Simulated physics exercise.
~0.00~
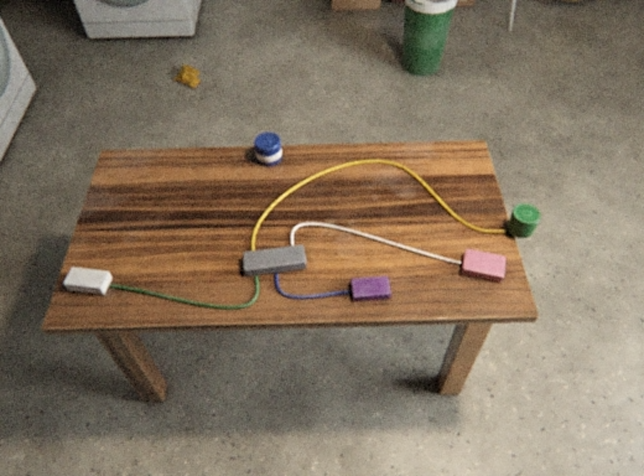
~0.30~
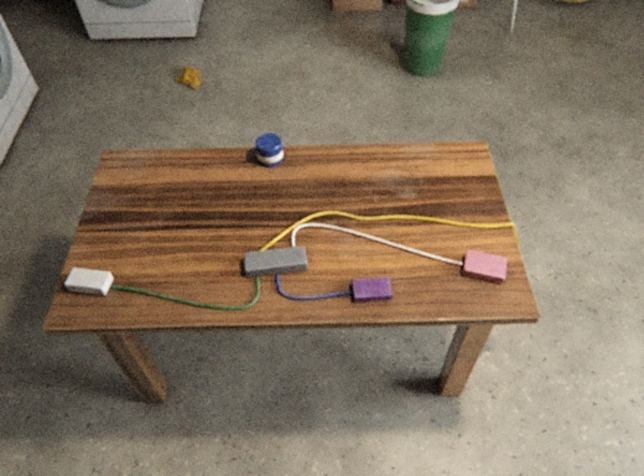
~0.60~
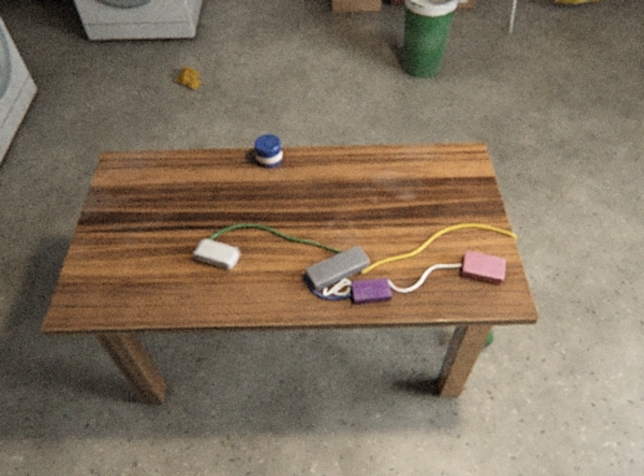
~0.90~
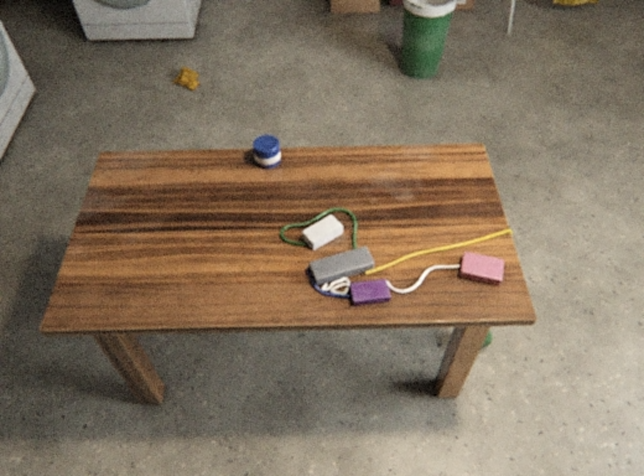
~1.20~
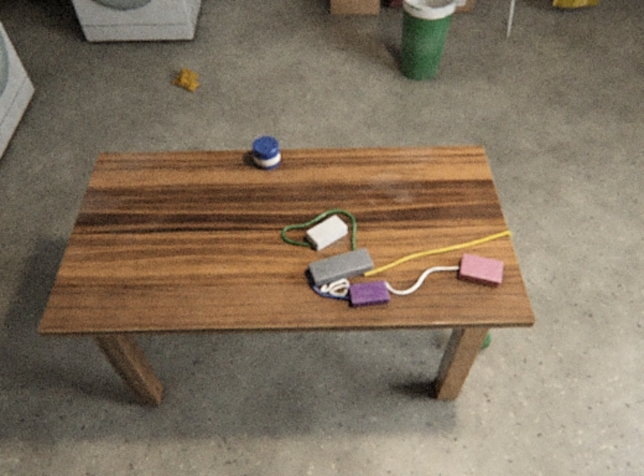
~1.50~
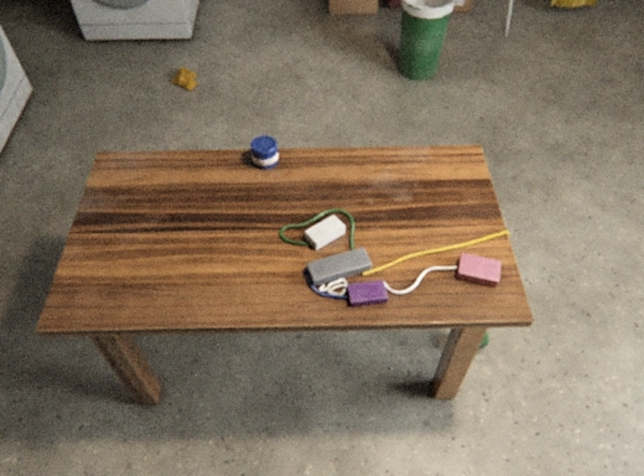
A green speaker dropped off the right edge of the wooden table, and its yellow cable tugged the grey power strip to the right, dragging the white drive along behind it, until both rested near the purple charger with the speaker below the table.
